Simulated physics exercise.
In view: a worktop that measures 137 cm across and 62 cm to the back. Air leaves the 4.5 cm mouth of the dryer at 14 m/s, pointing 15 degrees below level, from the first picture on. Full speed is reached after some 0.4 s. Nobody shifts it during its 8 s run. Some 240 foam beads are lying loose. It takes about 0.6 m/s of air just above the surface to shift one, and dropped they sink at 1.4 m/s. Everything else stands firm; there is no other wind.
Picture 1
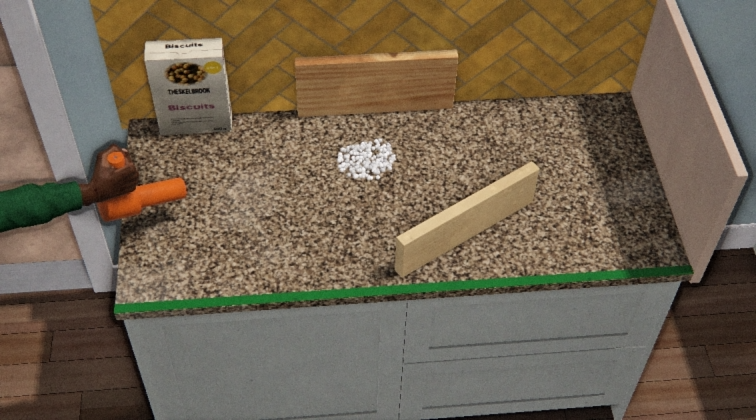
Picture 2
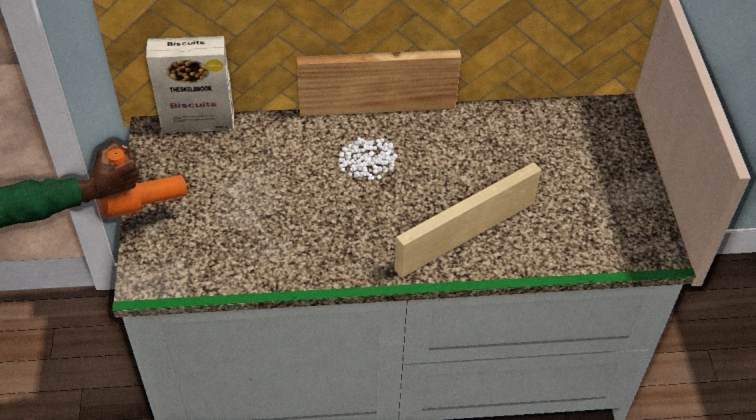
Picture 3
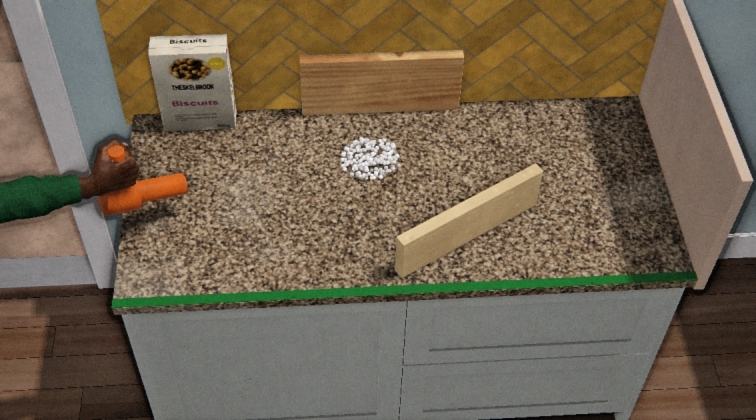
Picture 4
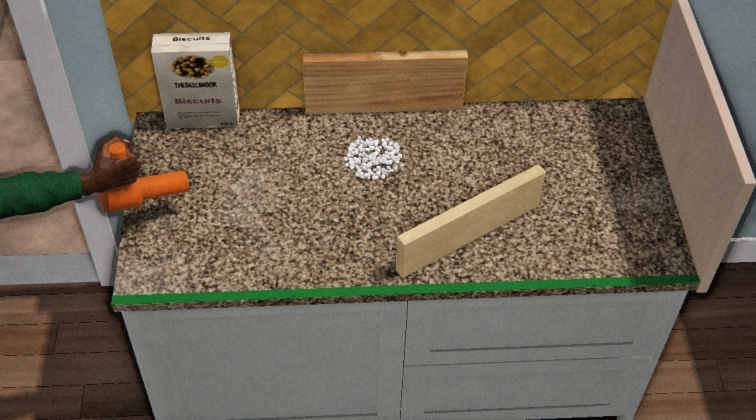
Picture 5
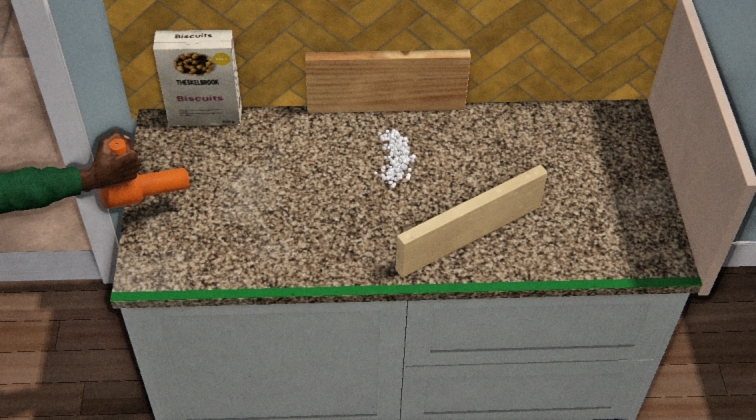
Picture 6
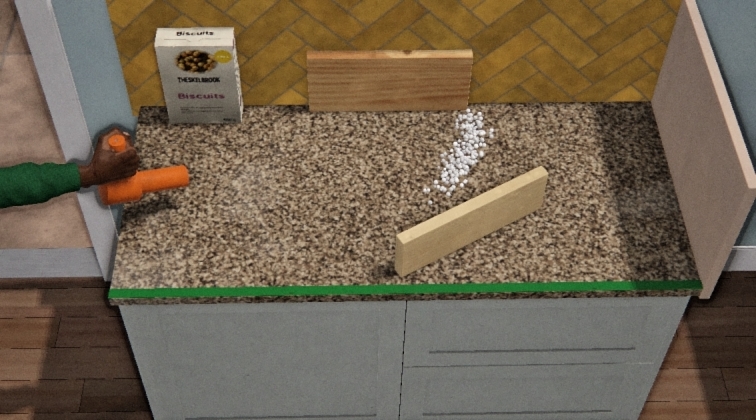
White foam beads lie still on the speckled worktop, then slide right, spreading between two boards.
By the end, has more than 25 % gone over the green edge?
Answer: Yes.
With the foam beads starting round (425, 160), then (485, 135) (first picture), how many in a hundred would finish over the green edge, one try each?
In turn about 100 %, 100 %.
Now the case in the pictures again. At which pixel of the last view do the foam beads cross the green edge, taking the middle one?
Around (623, 290).
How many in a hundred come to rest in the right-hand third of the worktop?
Some 1 per cent.
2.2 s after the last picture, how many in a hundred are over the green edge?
About 100 %.
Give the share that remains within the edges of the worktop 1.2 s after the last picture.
Near 5 %.
Then, 1.2 s after the last picture the count stands so, 93 % are over the green edge.
Then, 2.2 s after the last picture the count stands so, 97 % are over the green edge.
Then, 4.0 s after the last picture the count stands so, 99 % are over the green edge.
Then, 7.6 s after the last picture, at the end, 99 % are over the green edge.
